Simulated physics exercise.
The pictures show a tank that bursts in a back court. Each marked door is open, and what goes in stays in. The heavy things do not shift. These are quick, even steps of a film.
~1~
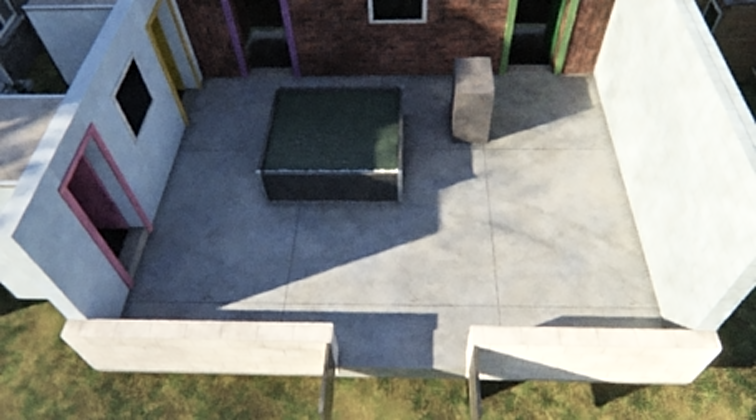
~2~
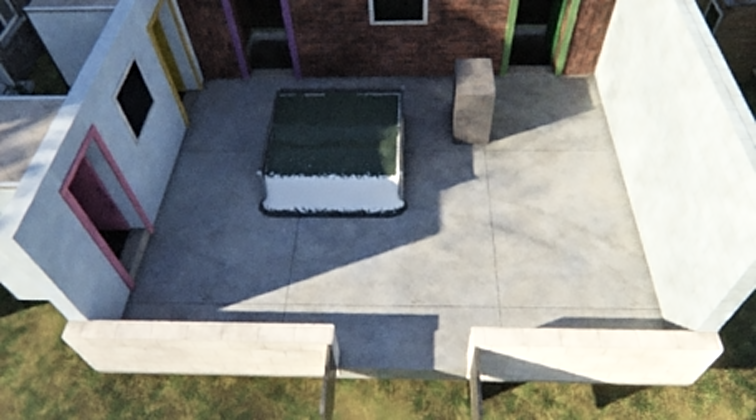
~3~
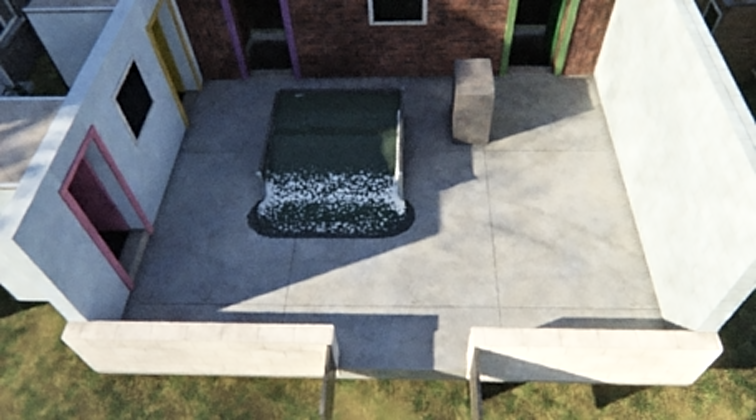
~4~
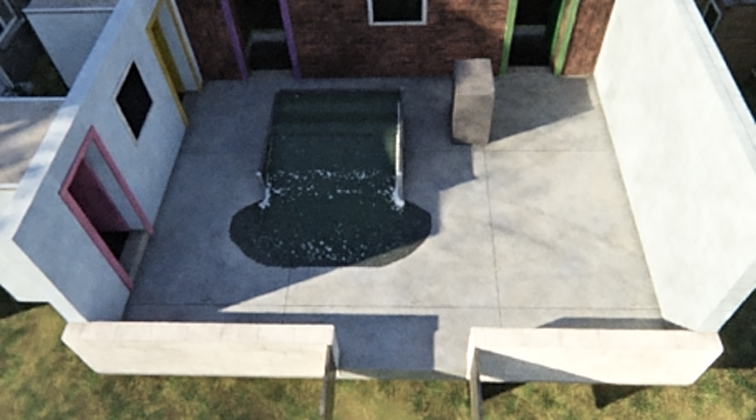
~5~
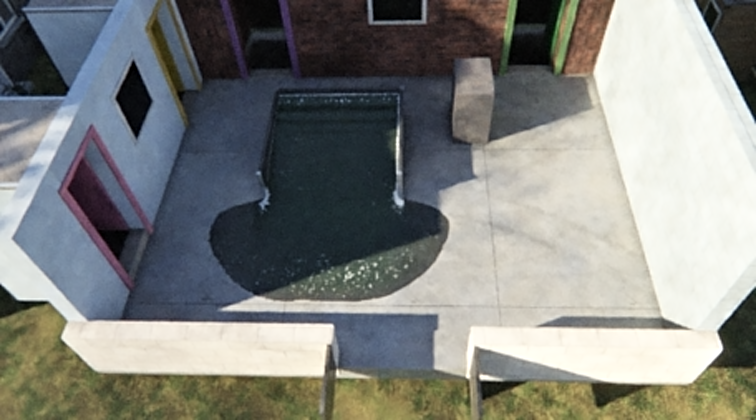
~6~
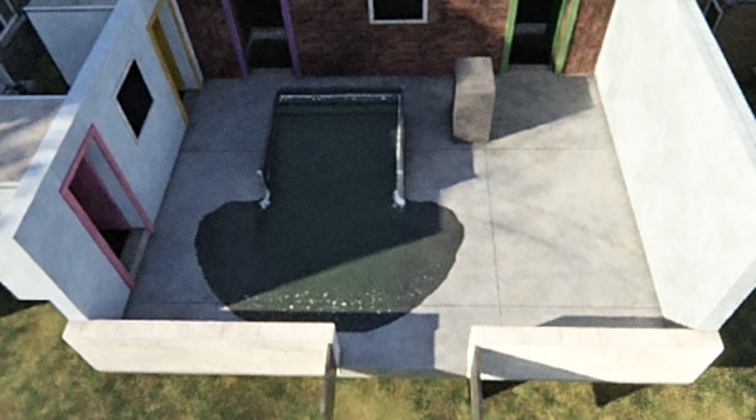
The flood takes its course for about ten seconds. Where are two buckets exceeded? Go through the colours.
One by one: The green door holds within the limit; the pink door holds within the limit; the purple door floods; the yellow door floods.
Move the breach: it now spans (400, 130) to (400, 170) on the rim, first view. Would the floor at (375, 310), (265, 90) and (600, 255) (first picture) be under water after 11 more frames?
In that order: Not flooded, dry, under water.
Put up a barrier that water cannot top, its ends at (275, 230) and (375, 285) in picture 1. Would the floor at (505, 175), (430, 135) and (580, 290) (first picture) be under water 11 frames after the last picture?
In that order: No water, no water, flooded.
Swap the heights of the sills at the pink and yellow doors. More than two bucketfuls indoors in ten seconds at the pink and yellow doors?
In short: Pink takes more, yellow keeps below it.
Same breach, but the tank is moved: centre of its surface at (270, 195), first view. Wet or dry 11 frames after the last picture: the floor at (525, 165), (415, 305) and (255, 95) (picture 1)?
In turn: Free of water, flooded, no water.
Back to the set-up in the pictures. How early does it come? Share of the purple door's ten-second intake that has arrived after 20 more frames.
Roughly 0 per cent.
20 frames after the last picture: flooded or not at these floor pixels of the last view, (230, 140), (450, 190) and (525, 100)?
As listed: Free of water, not flooded, clear.
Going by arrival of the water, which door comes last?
Last comes the green door.
A moment on, water covers 30 % of the floor; the green door not reached, the pink door not reached, the purple door not reached, the yellow door not reached.
Next, water covers 35 % of the floor; the green door not reached, the pink door wet at the sill, nothing in, the purple door not reached, the yellow door not reached.
Then, water covers 45 % of the floor; the green door not reached, the pink door wet at the sill, nothing in, the purple door not reached, the yellow door not reached.
Later, water covers 65 % of the floor; the green door not reached, the pink door wet at the sill, nothing in, the purple door over two buckets in, the yellow door under two buckets in.
In the end, water covers 95 % of the floor; the green door wet at the sill, nothing in, the pink door wet at the sill, nothing in, the purple door far over two buckets in, the yellow door over two buckets in.
